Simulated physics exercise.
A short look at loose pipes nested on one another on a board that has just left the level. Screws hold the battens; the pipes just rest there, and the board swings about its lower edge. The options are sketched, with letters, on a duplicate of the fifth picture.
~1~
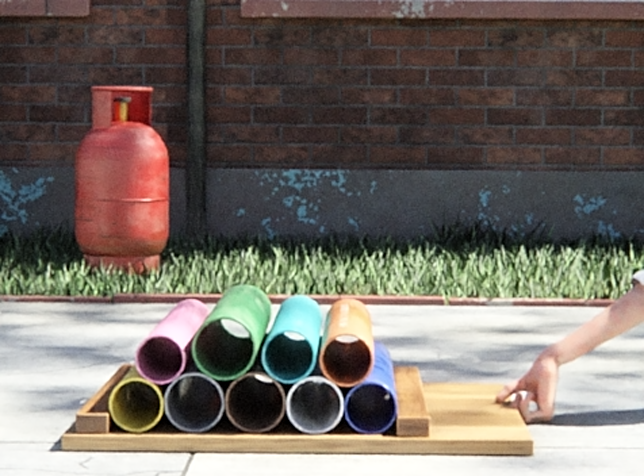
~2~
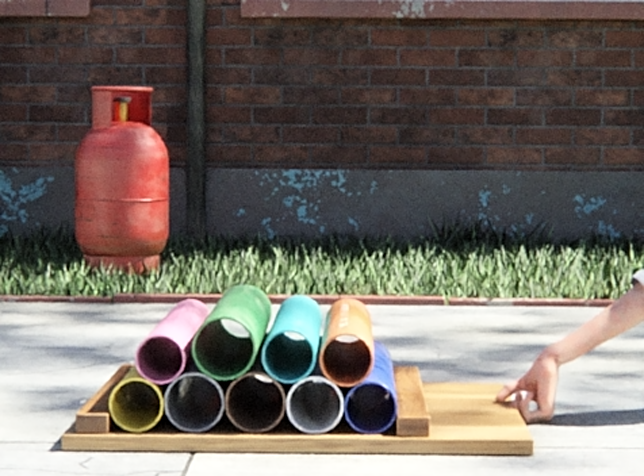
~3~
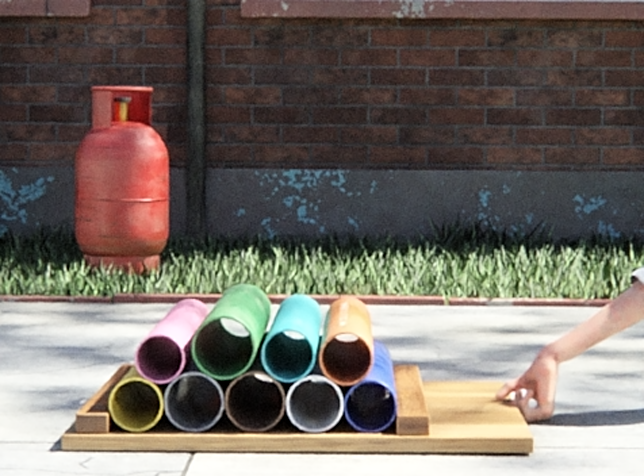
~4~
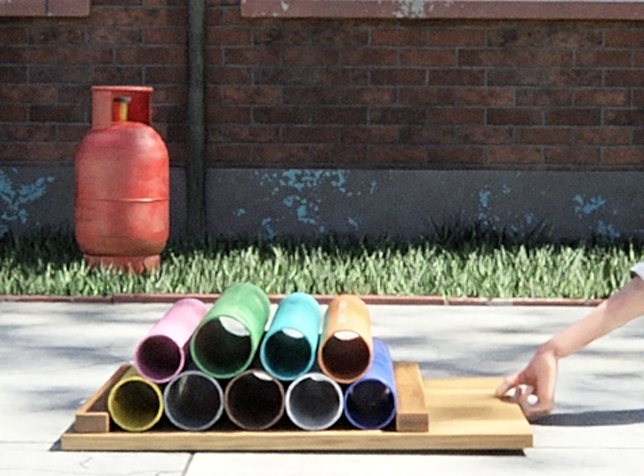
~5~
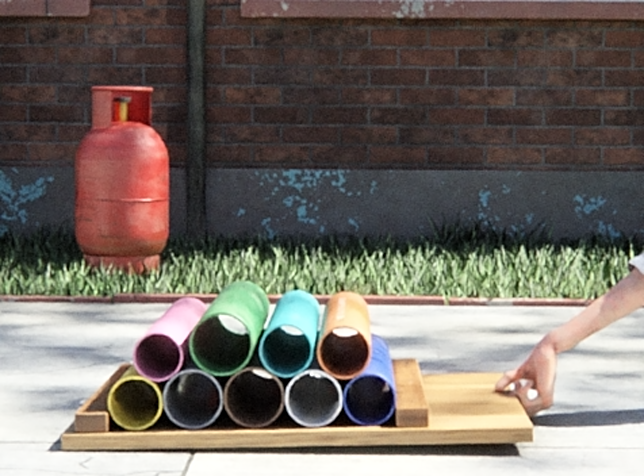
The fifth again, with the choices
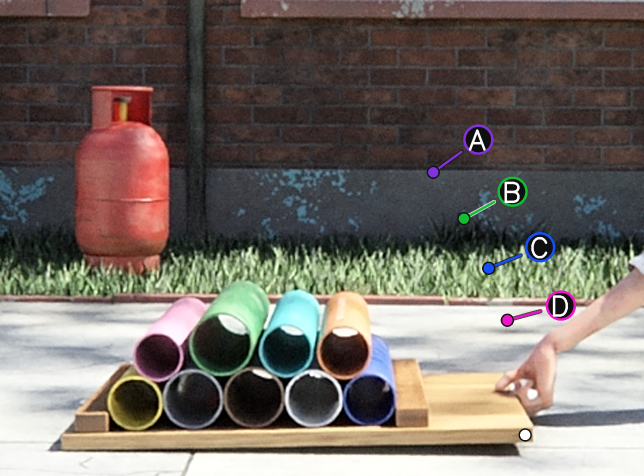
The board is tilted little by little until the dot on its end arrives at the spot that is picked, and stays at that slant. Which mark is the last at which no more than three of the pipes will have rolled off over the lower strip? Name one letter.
Up to B.
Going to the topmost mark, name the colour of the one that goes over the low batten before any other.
The pink one.
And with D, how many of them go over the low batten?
At D the number is none.
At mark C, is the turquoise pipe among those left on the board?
Yes, with C.
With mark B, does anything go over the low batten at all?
Yes.
On the marked copy, A at (433, 172); B at (464, 219); C at (488, 268); D at (508, 320); the white dot at (525, 435).
Taking B. A third of the way, board at 17°.
Two thirds of the way, board at 30°.
When it is over, board at 30°, two over the low batten (pink, green).
As for the rest, A four over the low batten (turquoise, pink, orange, green); C none over the low batten; D none over the low batten.
